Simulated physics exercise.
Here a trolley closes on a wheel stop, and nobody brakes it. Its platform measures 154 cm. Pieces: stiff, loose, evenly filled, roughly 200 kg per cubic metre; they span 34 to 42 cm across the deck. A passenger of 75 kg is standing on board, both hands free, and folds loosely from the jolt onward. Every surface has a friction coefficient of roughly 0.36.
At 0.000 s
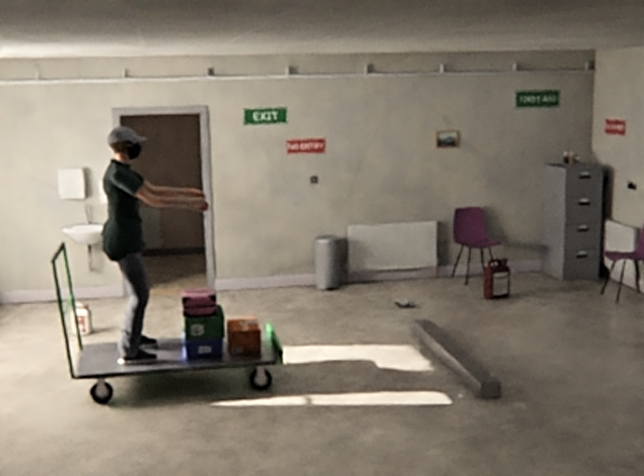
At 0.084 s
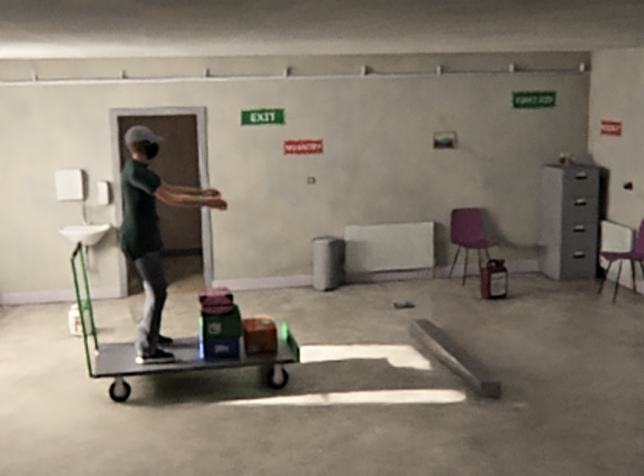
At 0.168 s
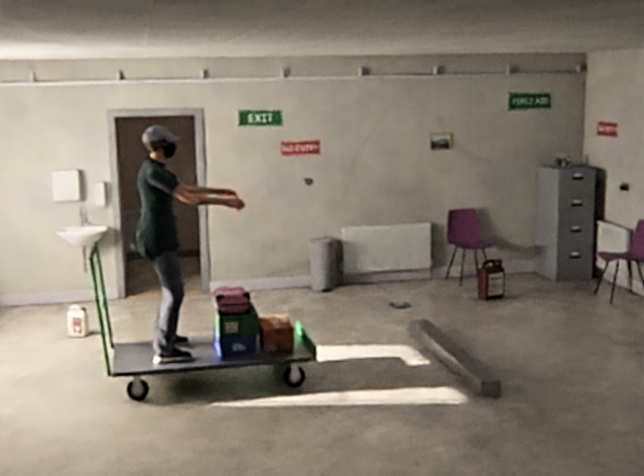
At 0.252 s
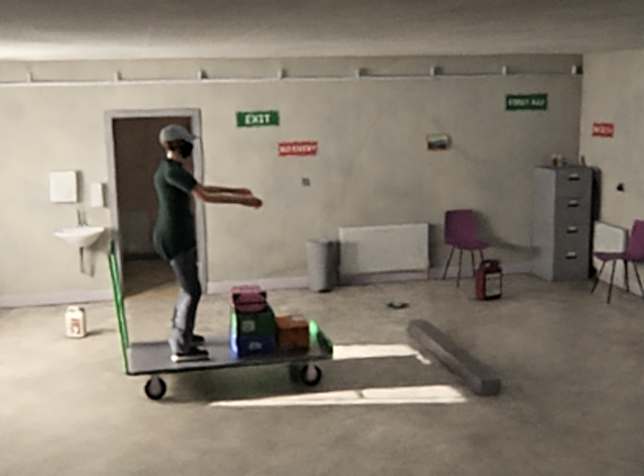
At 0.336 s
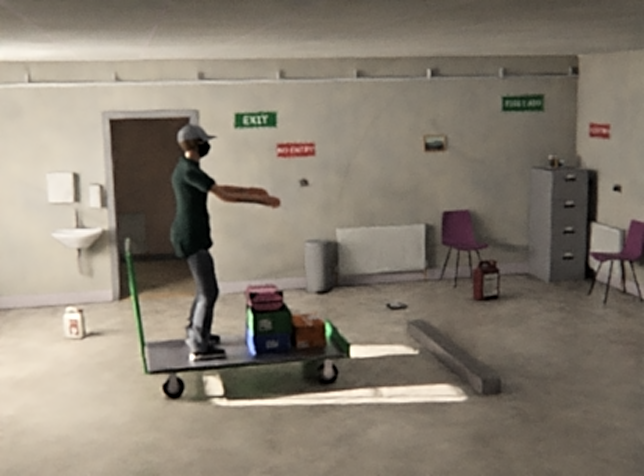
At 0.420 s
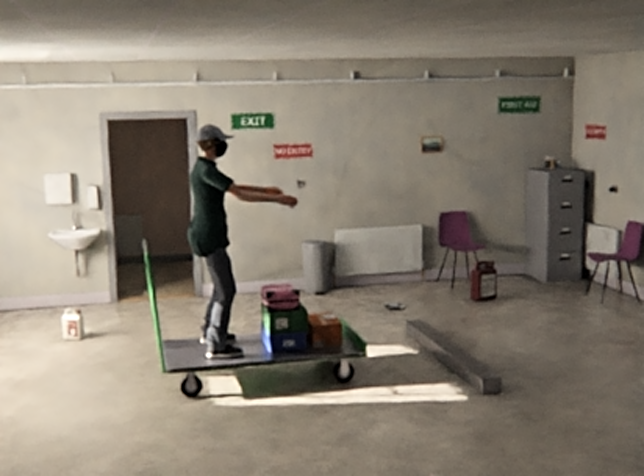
A person in a grey cap, dark face covering and dark green top stands on a flat trolley in a bare, grey-walled room, seen from the side. Green and orange boxes sit ahead of them, with a doorway and sink behind, purple chairs and a grey cabinet at right, and a low bar on the floor. The trolley rolls steadily right towards the bar, the rider's arms held out forward, as the view shifts very slightly.
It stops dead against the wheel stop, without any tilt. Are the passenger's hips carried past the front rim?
Odds are it sticks with its ride.
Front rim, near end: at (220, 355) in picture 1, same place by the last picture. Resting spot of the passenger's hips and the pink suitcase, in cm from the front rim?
Hips 20 past, pink 170 past.
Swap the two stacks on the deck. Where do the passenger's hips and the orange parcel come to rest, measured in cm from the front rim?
Then the hips would end 60 cm behind the front rim, and the orange one 50 cm behind it.
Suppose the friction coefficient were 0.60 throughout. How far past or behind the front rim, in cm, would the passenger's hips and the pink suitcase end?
That puts hips at 70 behind, pink at 40 behind.
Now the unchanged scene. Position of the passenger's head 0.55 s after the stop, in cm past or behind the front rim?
The head is roughly 10 cm back from the front rim.
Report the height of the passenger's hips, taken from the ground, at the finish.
About 70 cm up.
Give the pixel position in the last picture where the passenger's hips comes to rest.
About (378, 286).
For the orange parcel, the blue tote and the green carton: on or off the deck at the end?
Finally orange still riding, blue still riding, green still riding.
Impact comes at 0.97 s.
After 1.52 s the passenger's hips are 75 cm behind the rim, near (365, 285) in the last picture's view.
After 1.97 s the passenger's hips are 64 cm behind the rim, near (378, 286) in the last picture's view.
When all is still (2.6 s), past the rim, pink suitcase; behind it, blue tote, green carton, orange parcel and the passenger's hips.
